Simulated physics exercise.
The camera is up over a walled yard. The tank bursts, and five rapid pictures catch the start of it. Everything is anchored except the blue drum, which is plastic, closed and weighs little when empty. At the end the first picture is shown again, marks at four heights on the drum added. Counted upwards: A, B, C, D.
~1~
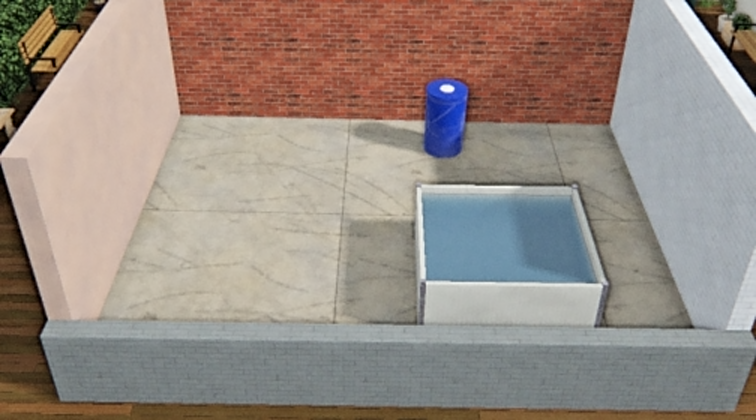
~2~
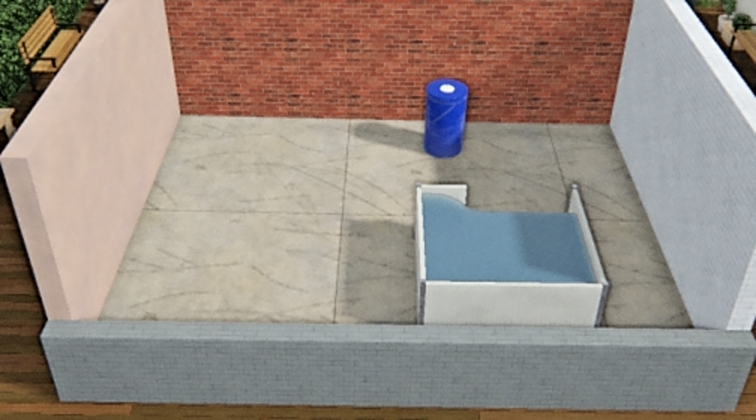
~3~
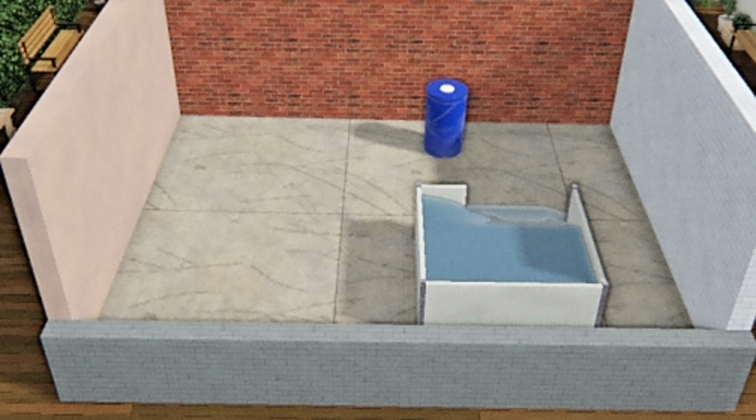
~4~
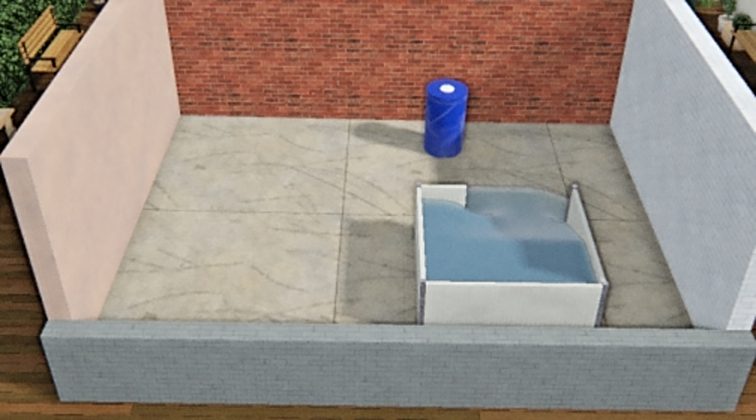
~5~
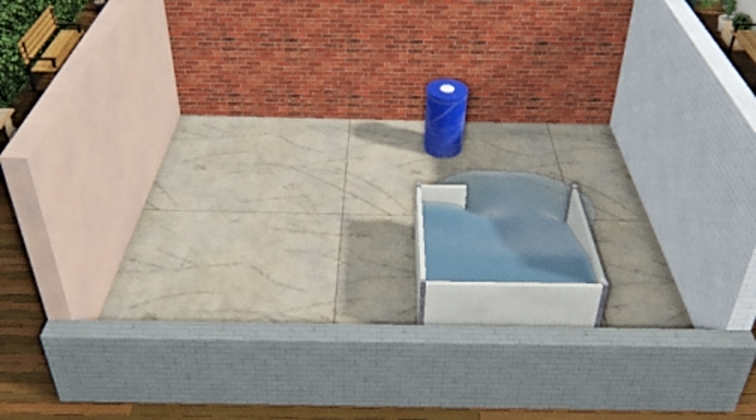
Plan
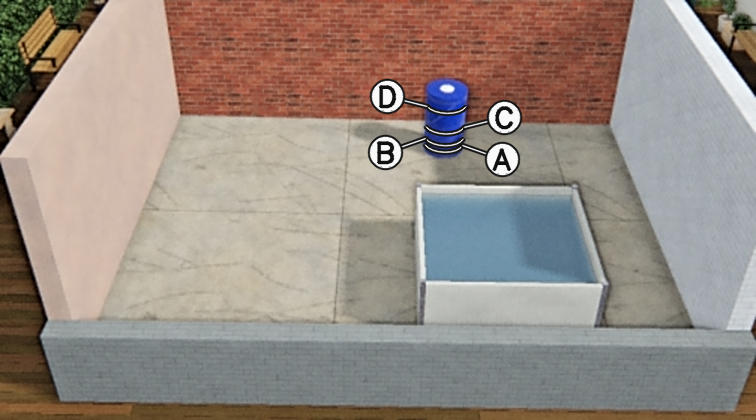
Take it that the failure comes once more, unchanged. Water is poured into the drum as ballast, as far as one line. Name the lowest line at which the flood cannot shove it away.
Go for C.
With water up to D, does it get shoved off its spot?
No, not at all.
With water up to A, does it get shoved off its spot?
Yes.
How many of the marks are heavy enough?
Two.
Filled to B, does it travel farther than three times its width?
No.
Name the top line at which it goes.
B.
In white, A at (444, 152); B at (445, 145); C at (445, 133); D at (447, 113); from the bottom up A, B, C, D.
With A, it is pushed about 5 times its own width away.
With B, it is pushed about its own width away.
With C, it does not move.
With D, it does not move.
